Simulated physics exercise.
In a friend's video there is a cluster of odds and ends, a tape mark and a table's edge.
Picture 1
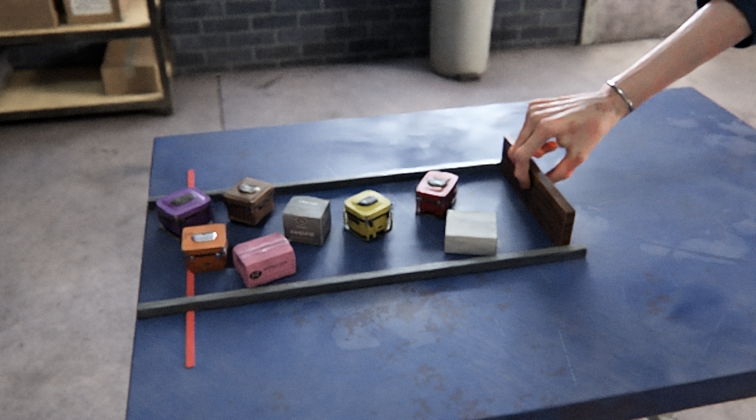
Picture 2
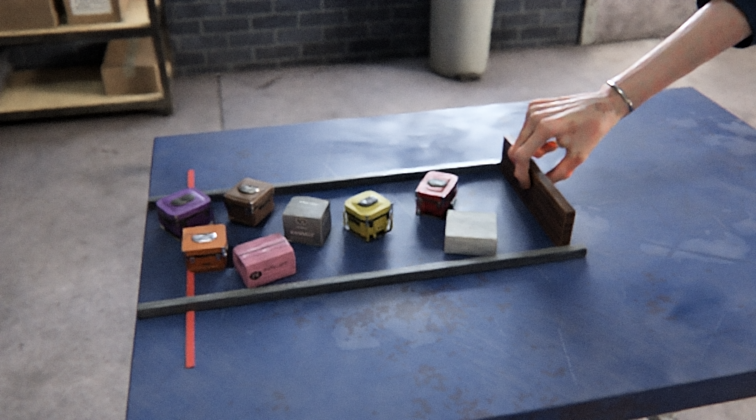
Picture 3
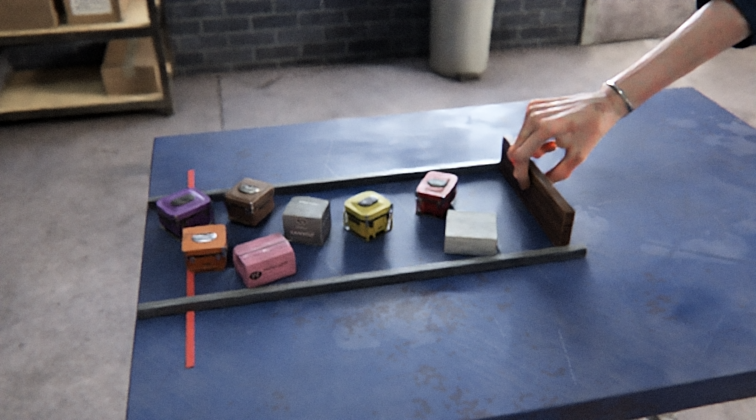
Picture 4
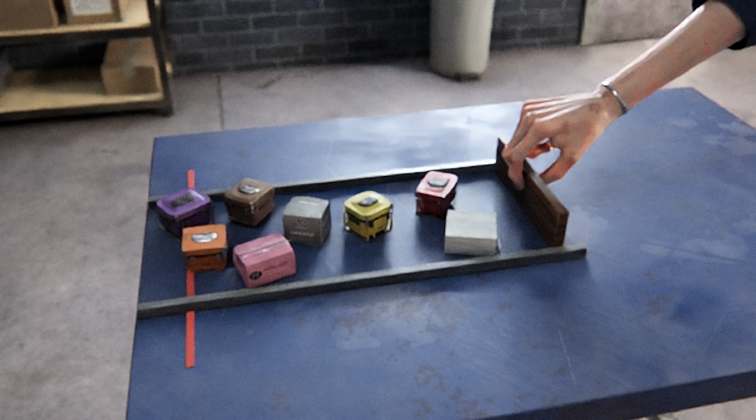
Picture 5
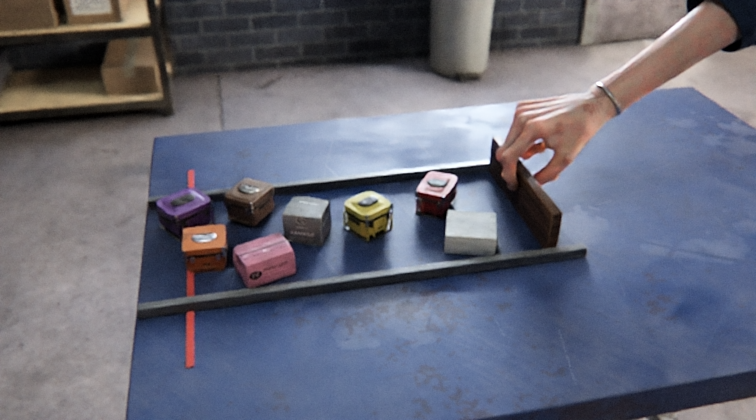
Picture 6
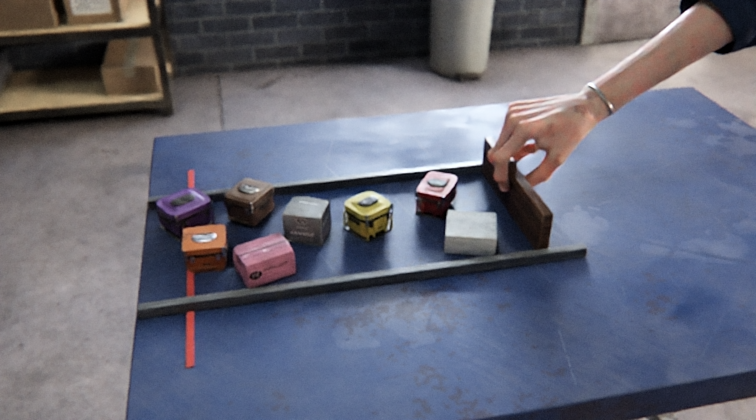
A hand gripping a dark brown board at the right of a blue tabletop, seen from above at an angle in a room with a grey brick wall, holds nearly still, then slides it slightly left. Between two dark rails sit purple, orange and brown cases, a pink box and a grey box, with yellow and red cases and a pale box farther right. The objects, red tape and camera stay still.
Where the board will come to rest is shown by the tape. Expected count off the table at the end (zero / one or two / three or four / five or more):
I predict the count lost over the end will be five or higher.
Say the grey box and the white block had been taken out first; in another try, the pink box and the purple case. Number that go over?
Tally of falls: 3 for the first try, 3 for the second.
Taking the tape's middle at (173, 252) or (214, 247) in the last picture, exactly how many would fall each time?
It comes to 5, then 3.
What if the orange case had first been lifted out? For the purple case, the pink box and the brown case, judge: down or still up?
Outcome - purple case falling, pink box falling, brown case staying.
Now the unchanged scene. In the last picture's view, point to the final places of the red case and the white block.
In order, first (172, 230), then (162, 277).
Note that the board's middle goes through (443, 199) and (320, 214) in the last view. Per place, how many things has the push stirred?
I count 2 first and 6 after.
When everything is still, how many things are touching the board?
The count is 3.
Soon after, none off yet; purple case at rest near (185, 213); orange case at rest near (206, 249); brown case at rest near (250, 202).
By the end, the number that fall off is five or more; fallen, yellow case, grey box, pink box, orange case and purple case.
